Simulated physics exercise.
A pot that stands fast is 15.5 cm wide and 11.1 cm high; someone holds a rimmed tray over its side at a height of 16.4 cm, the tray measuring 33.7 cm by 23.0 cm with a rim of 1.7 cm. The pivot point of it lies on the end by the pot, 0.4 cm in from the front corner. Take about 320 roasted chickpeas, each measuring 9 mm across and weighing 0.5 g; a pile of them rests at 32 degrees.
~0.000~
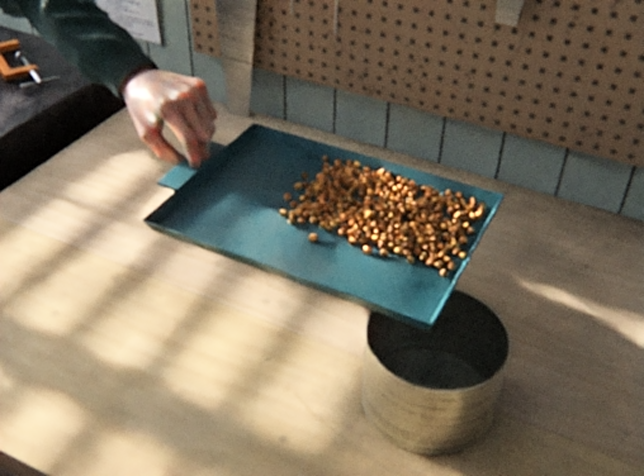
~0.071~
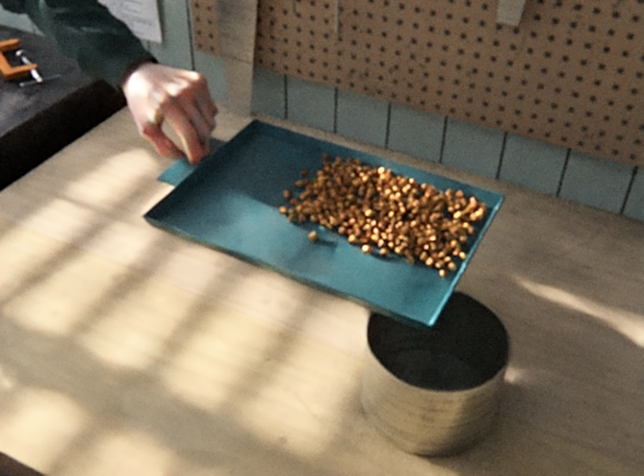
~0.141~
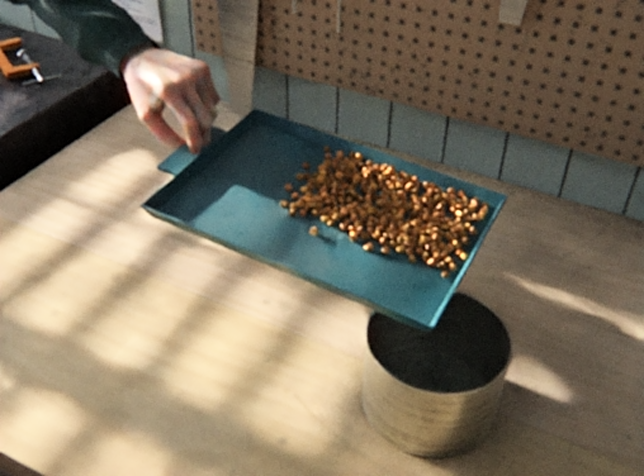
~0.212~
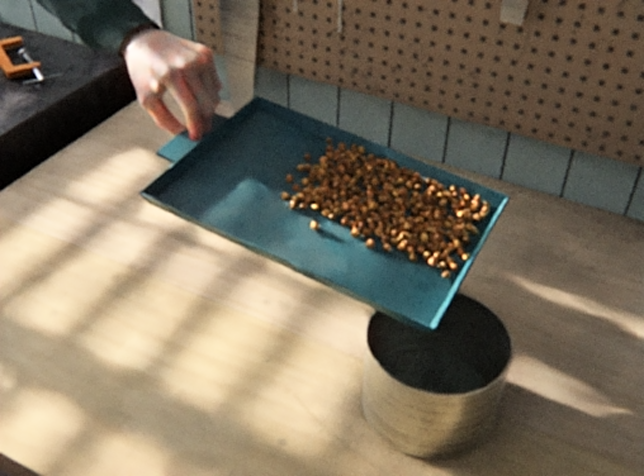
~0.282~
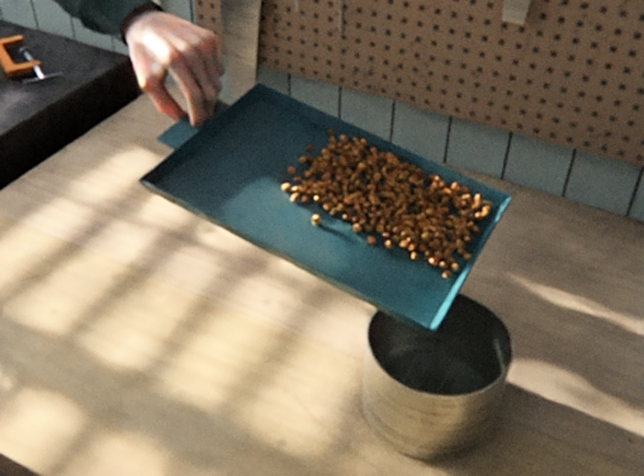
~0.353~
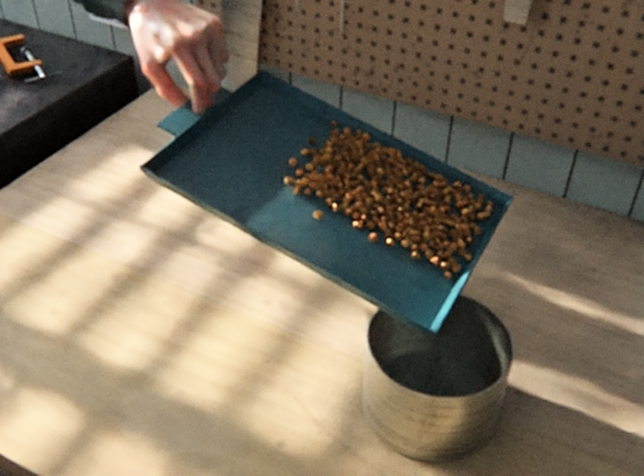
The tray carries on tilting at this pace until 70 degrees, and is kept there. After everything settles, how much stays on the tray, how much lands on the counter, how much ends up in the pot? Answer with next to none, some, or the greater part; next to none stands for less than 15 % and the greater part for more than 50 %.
Tray: Some; counter: Some; pot: Some.
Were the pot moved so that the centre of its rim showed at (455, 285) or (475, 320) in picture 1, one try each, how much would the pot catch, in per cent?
Close to 30 in a hundred, then close to 40 in a hundred.
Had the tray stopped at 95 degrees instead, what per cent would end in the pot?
I'd say close to 50 percent.
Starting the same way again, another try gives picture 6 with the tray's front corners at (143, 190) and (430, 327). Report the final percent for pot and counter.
Per cent by place - pot 10, counter 85.
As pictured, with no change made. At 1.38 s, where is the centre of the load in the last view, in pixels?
At that moment the load's centre is around (468, 208).
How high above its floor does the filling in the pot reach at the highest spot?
Some 2.0 cm above the floor.
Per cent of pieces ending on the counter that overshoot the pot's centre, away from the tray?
About 100 percent of the spill.
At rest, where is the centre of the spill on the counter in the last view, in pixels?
At about (532, 363).
After 0.97 s, tilt 40 degrees; the tray holds 100 %, the pot 0 %.
After 1.38 s, tilt 57 degrees; the tray holds 100 %, the pot 0 %.
Then, at 1.88 s, tilt 70 degrees; the tray holds 70 %, the pot 10 %.
At rest (3.1 s), tray 30 %, counter 40 %, pot 30 %.
